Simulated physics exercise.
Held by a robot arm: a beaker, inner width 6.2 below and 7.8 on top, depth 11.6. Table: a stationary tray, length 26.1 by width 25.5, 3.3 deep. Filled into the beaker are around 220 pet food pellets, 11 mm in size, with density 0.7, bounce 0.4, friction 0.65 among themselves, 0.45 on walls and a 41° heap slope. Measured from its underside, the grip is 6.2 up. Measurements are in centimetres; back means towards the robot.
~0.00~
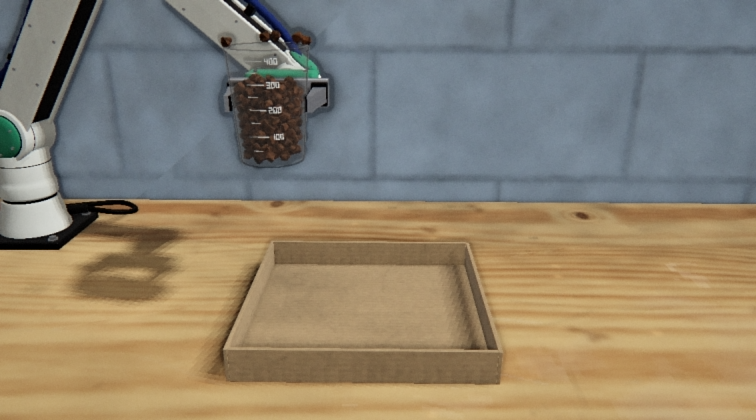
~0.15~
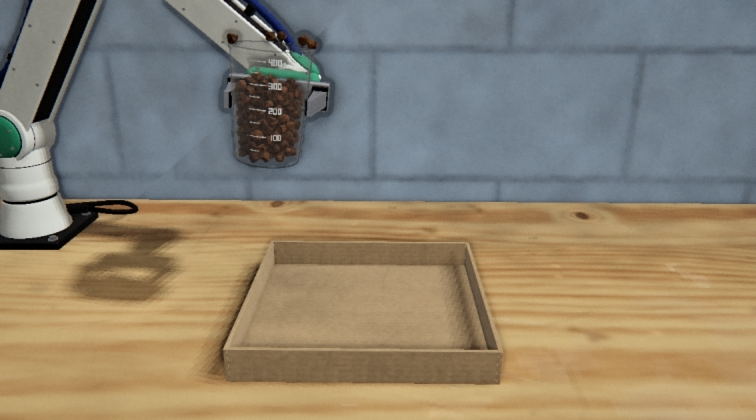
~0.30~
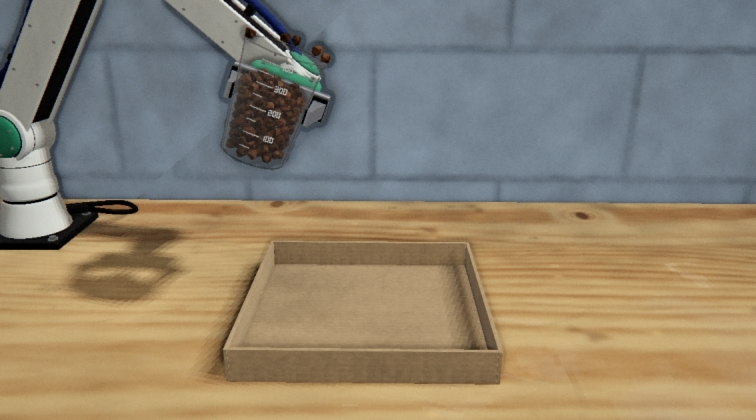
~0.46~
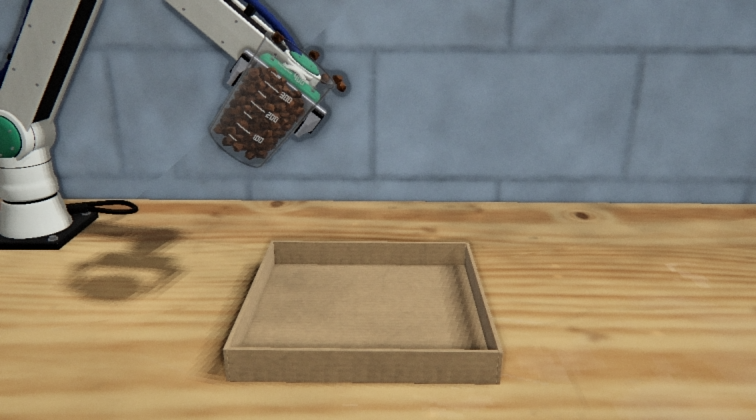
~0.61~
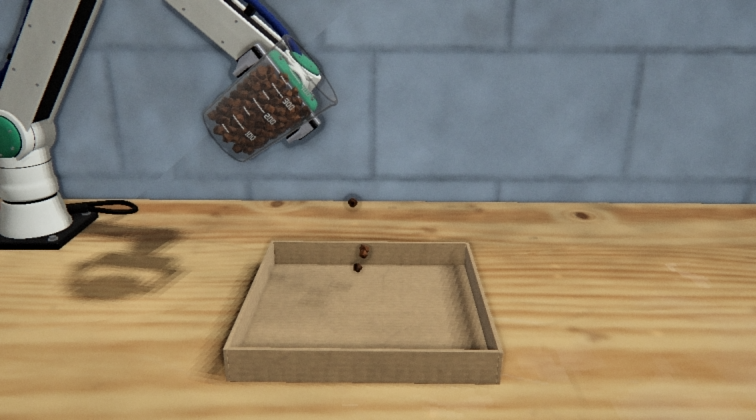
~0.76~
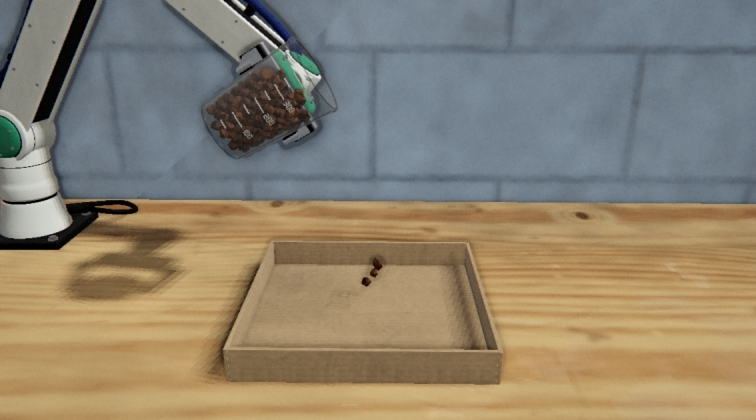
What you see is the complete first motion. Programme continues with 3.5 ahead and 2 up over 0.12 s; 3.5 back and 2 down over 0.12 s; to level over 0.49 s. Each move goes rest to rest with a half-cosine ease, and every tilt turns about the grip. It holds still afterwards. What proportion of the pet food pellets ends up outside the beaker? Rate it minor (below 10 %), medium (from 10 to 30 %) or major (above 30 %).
Rated: Minor.
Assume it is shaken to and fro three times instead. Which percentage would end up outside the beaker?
About 20 per cent in that case.
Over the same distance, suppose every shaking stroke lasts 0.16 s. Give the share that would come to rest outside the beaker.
In that case around 0 per cent.
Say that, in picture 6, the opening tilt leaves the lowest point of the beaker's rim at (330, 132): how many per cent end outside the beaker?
Roughly 35 percent, give or take.
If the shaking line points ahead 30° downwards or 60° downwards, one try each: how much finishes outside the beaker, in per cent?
I'd say close to 0 percent for the first and close to 0 percent for the second.
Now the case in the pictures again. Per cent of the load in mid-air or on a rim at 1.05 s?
Roughly 4 percent.
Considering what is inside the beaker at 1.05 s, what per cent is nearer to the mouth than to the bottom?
Something near 45 per cent is there.
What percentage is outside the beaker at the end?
The share is close to 5 per cent.
After 1.05 s, tilted 57° forward, highest piece 27 above the table; 207 in the beaker, 4 in the tray, 8 in flight or on a rim.
After 1.34 s, tilted 12° forward, highest piece 31 above the table; 206 in the beaker, 12 in the tray, 1 in flight or on a rim.
After 1.69 s, level, highest piece 30 above the table; 206 in the beaker, 13 in the tray.
After 2.74 s, level, highest piece 30 above the table; 206 in the beaker, 13 in the tray.
At rest, 206 in the beaker, 13 in the tray. That is 6 % outside the beaker.
